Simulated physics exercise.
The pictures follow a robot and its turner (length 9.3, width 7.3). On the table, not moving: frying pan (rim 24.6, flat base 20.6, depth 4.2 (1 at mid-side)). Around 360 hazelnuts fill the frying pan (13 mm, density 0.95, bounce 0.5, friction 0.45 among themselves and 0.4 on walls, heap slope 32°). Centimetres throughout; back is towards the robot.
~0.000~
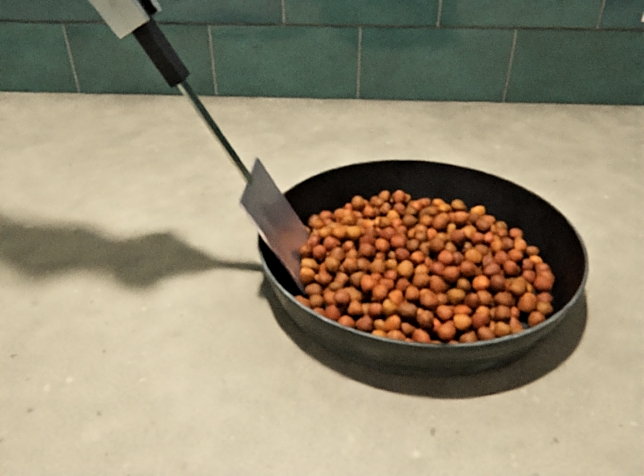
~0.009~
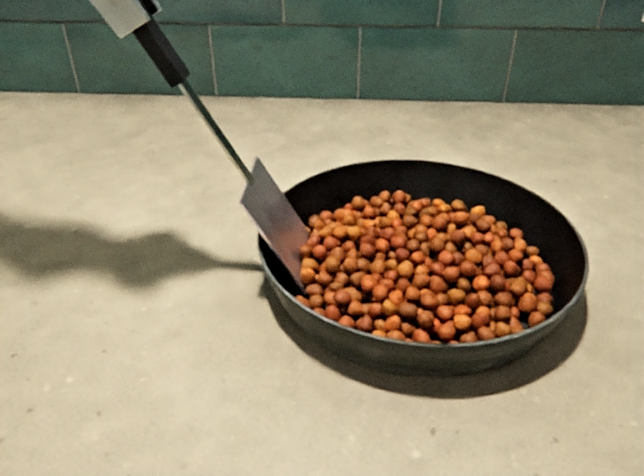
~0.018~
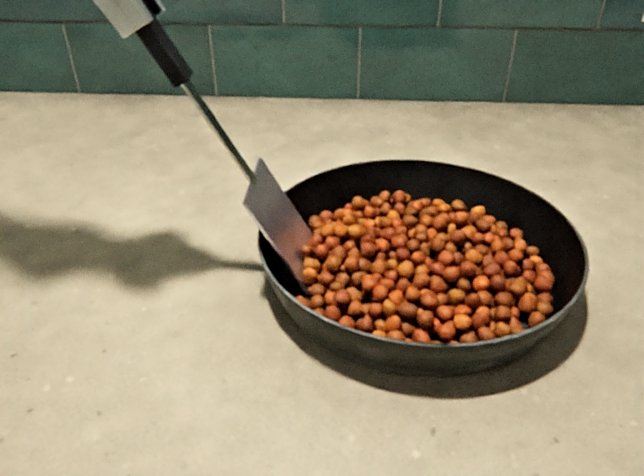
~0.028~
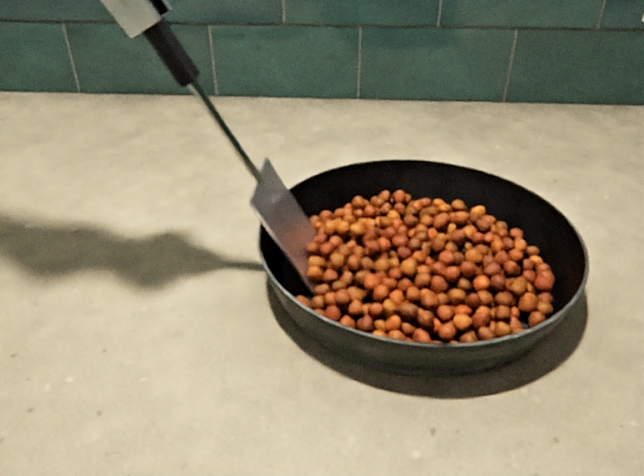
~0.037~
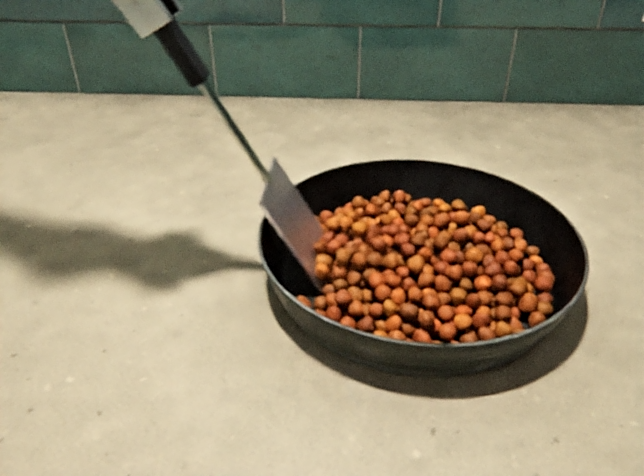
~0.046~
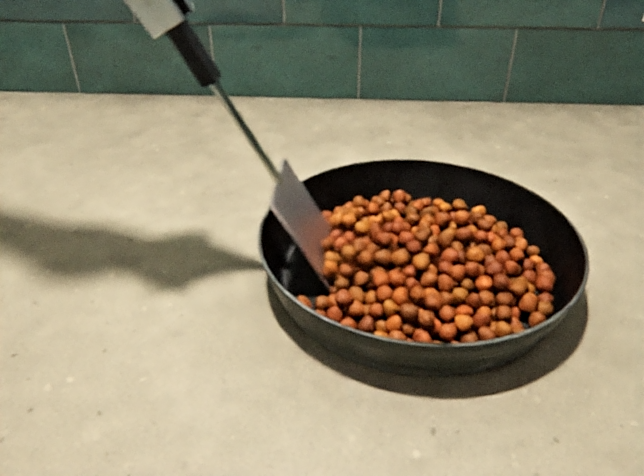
On a pale countertop before green tiles, a black frying pan full of round brown hazelnuts sits still while a robot holds a metal turner at its left edge. The turner barely moves at first, then slides slightly right, keeping its slant and nudging the nearest nuts inward.
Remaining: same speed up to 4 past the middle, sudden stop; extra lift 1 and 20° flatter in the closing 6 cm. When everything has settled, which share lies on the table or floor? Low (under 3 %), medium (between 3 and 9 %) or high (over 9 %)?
A low share, under 3 %, ends on the table or floor.
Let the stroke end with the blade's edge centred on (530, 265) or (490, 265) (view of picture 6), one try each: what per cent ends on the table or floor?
Some 15 and 5 per cent.
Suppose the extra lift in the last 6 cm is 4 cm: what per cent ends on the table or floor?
Some 5 per cent.
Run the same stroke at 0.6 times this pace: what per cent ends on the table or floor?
Some 0 per cent.
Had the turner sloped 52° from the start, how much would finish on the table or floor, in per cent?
It would be near 0 per cent.
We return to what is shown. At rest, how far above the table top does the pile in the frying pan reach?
About 5.0 cm.
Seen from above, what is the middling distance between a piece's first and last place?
Some 2 cm.
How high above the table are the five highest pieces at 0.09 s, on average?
About 5 cm.
After 0.09 s, sloping 61°, highest piece 5 above the table; 359 in the frying pan.
After 0.13 s, sloping 52°, highest piece 6 above the table; 359 in the frying pan.
After 0.35 s, sloping 41°, highest piece 5 above the table; 357 in the frying pan, 1 on the table or floor, 1 on the blade or in flight.
After 1.40 s, sloping 41°, highest piece 5 above the table; 357 in the frying pan, 2 on the table or floor.
In the end, 357 in the frying pan, 2 on the table or floor. That is 1 % on the table or floor.
